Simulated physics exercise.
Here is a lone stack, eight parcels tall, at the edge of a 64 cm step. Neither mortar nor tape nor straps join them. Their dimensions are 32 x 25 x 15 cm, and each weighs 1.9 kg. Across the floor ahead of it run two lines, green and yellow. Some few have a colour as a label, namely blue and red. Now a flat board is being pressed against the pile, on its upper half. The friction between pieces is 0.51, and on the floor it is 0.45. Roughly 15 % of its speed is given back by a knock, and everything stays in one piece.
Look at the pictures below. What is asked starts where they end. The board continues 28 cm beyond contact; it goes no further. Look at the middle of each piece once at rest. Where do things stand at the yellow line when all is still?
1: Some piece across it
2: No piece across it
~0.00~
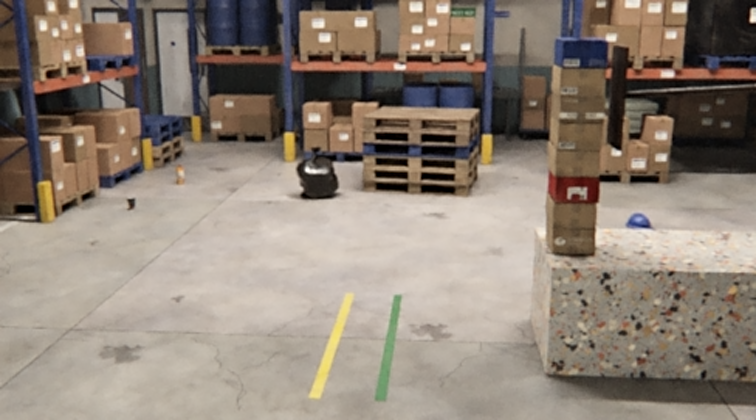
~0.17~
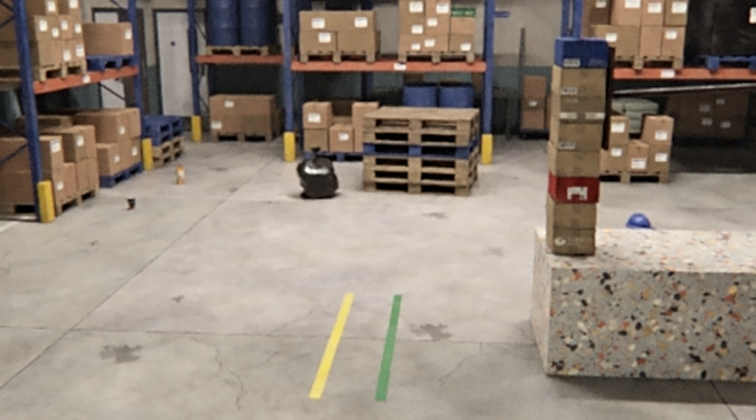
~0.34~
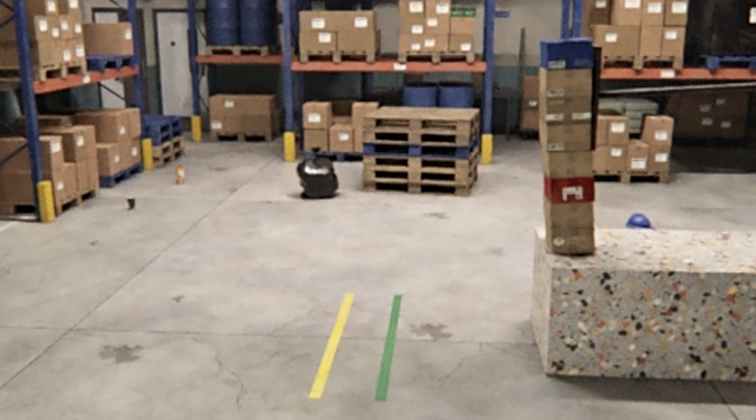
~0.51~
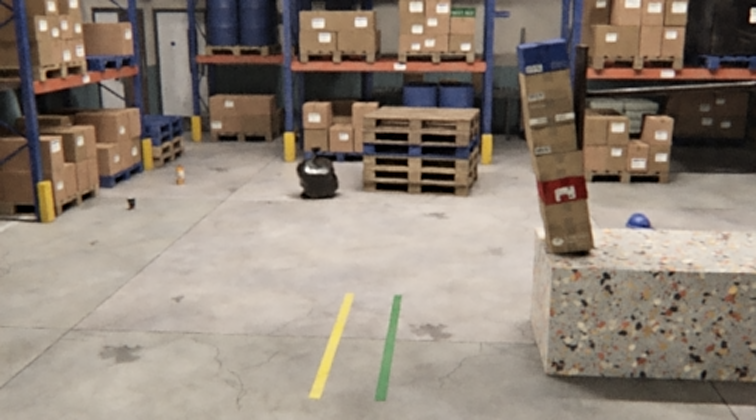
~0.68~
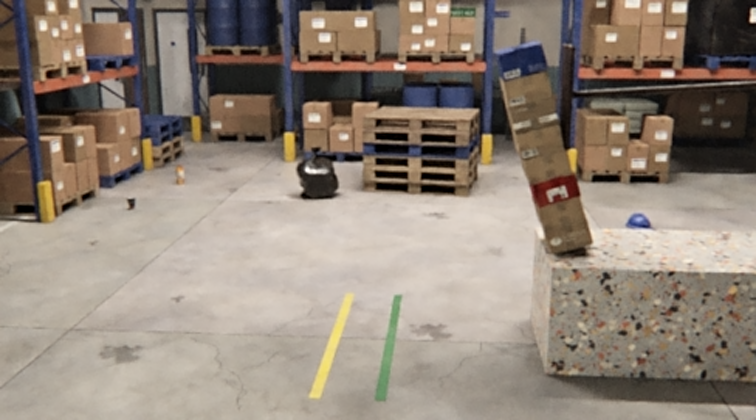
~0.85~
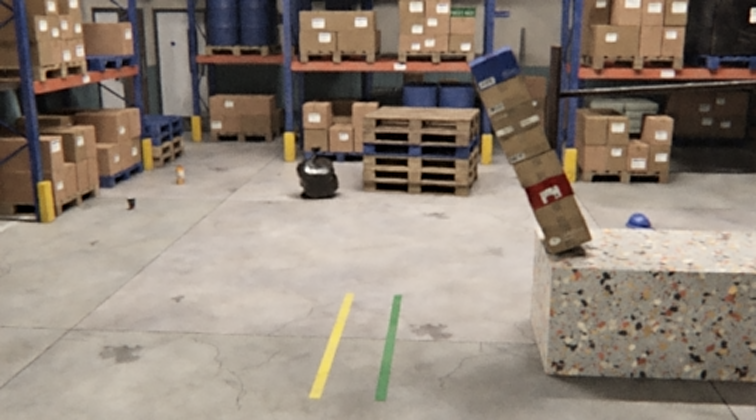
Some piece across it.
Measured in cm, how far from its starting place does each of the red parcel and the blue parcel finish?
Distance from start in cm - red 15, blue 230.
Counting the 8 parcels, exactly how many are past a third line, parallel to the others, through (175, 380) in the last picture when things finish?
0.
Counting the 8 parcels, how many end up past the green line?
The number is 3.
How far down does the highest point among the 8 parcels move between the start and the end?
60 cm.
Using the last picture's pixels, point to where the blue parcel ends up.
Its middle finishes near pixel (311, 324) of the last picture.
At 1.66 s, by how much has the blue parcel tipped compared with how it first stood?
It sits at about 160 degrees.
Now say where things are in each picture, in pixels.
In the first picture (each place is the centre of the face we see best), board (625, 85) 8 cm short; yellow line, near end, (319, 384); green line, near end, (382, 386); red parcel (578, 190); blue parcel (586, 54); all in place.
The second picture shows board (611, 85) 13 mm short; blue parcel (586, 54).
The third picture shows board (598, 85) 59 mm in; blue parcel (570, 55) tilted 3°; red parcel (573, 190) tilted 4°; steepest lean 4°, the parcel at (572, 216); 8 have shifted.
The fourth picture shows board (585, 85) 13 cm in; blue parcel (546, 58) tilted 10°; red parcel (565, 191) tilted 11°; 8 have shifted.
The fifth picture shows board (571, 85) 20 cm in; blue parcel (523, 62) tilted 15°, 46 mm lower; red parcel (557, 191) tilted 19°; 8 have shifted.
The sixth picture shows board (559, 85) 27 cm in; yellow line, near end, (319, 384); green line, near end, (382, 386); blue parcel (496, 70) tilted 24°, 9 cm lower; red parcel (550, 192) tilted 25°; 8 have shifted.
By 0.96 s, none of the 8 parcels past the yellow line, 8 disturbed; blue parcel tilted 35°, 13 cm lower; red parcel tilted 26°.
By 1.18 s, none of the 8 parcels past the yellow line, 8 disturbed; blue parcel tilted 70°, 45 cm lower; red parcel tilted 26°.
By 1.42 s, none of the 8 parcels past the yellow line, 8 disturbed; blue parcel on its side; red parcel tilted 26°.
By 1.66 s, 1 of the 8 parcels past the yellow line; blue parcel upside down; red parcel tilted 26°.
When it is over (2.2 s), 1 of the 8 parcels past the yellow line; blue parcel upside down; red parcel tilted 26°. The farthest middle lies 16 cm beyond that line. In pixels of the last frame, middles, blue parcel near (311, 324), red parcel near (545, 186).
